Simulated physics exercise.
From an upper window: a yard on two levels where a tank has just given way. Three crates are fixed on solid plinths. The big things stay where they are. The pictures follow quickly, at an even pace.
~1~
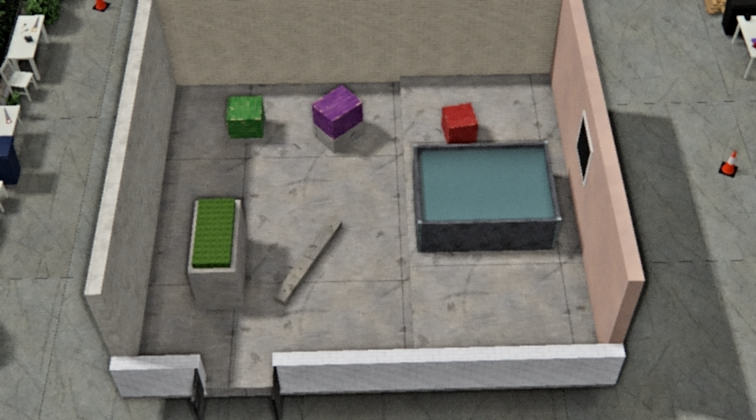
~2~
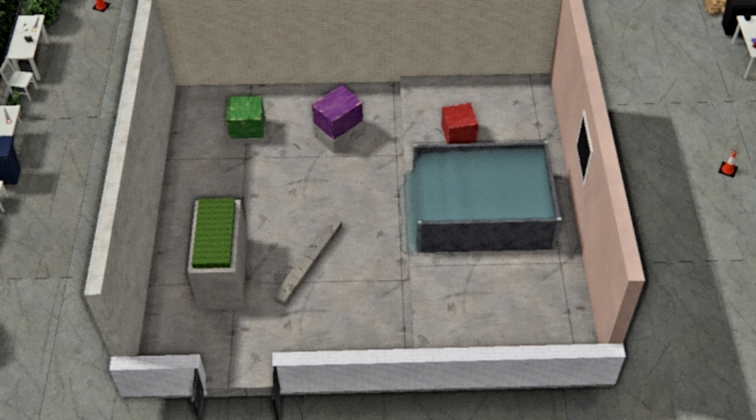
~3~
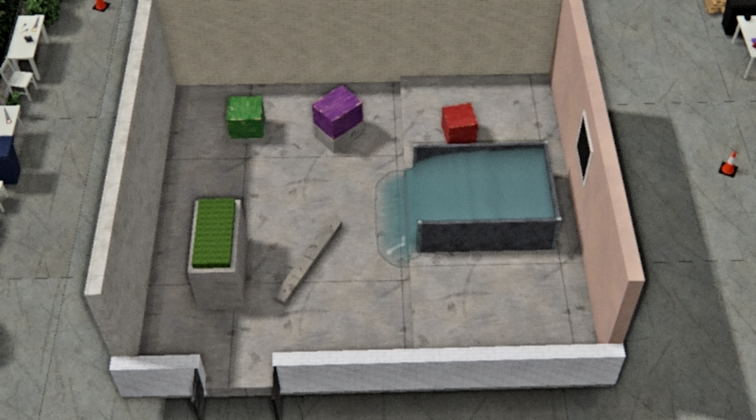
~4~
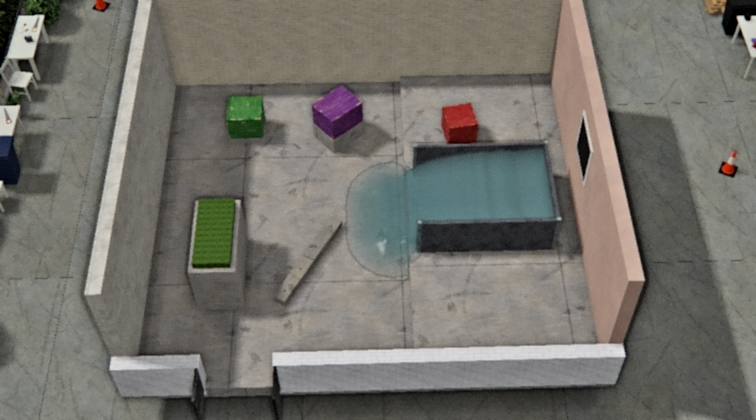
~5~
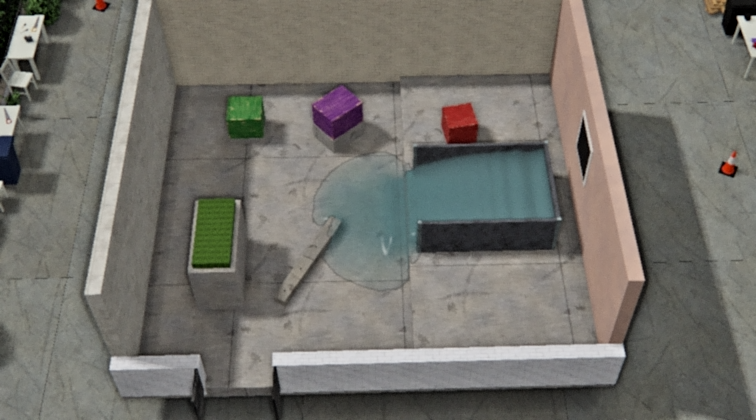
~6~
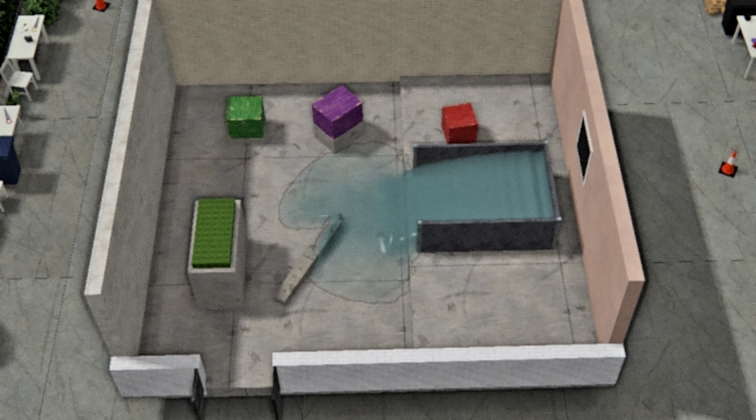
In a walled concrete yard seen from above, a dark tank full of water stands at the right, near red, purple and green blocks. Its left side gives way and water pours out leftward, spreading in a rounded sheet across the floor, then flowing around the upper end of a slanting low barrier.
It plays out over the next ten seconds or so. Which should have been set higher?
In the end: The green crate is soaked; the red crate keeps dry; the purple crate keeps dry.
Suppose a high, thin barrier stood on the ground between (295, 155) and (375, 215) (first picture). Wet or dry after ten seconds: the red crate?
My reading: The red one is spared.
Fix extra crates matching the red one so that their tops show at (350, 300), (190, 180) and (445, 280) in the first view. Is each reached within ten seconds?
In that order: Gets wet, ends up wet, remains dry.
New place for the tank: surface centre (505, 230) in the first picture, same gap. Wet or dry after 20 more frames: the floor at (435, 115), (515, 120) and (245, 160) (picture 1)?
In that order: Free of water, clear, under water.
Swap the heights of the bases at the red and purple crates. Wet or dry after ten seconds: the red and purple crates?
Red crate is spared, purple crate ends up wet.
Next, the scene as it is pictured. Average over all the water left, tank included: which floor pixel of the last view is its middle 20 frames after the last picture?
Around (307, 213).
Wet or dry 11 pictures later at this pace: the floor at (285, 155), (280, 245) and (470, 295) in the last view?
In turn: Awash, awash, no water.
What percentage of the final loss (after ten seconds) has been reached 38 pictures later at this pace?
Close to 75 %.
A moment on, water covers 35 % of the floor; the green crate water round its plinth, the red crate not reached, the purple crate water round its plinth.
Next, water covers 45 % of the floor; the green crate water round its plinth, the red crate not reached, the purple crate water round its plinth.
Then, water covers 60 % of the floor; the green crate water round its plinth, the red crate not reached, the purple crate water round its plinth.
Later, water covers 65 % of the floor; the green crate water round its plinth, the red crate water round its plinth, the purple crate water round its plinth.
In the end, water covers 65 % of the floor; the green crate was topped, the red crate stayed above the water, the purple crate stayed above the water.
